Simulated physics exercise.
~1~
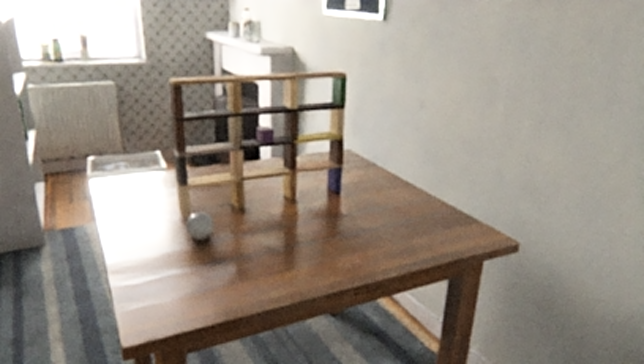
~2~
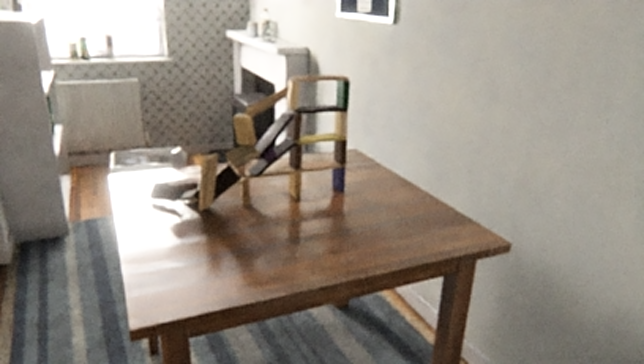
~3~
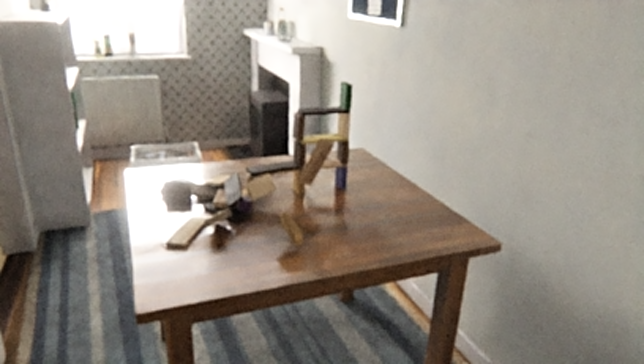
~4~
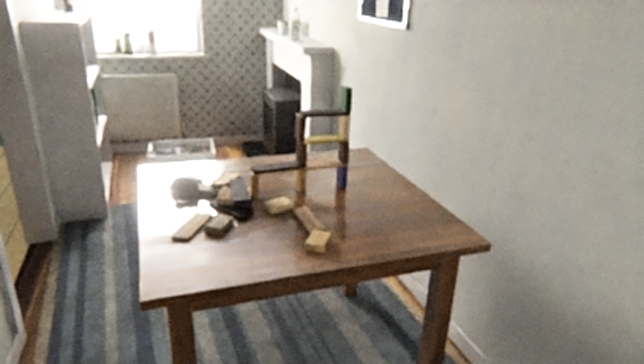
In the video, a grey ball rolls into a post-and-plank block structure on a wooden table, and its left side collapses, scattering wooden pieces and a purple block across the tabletop, while the right section with the yellow plank and green and blue posts remains standing.
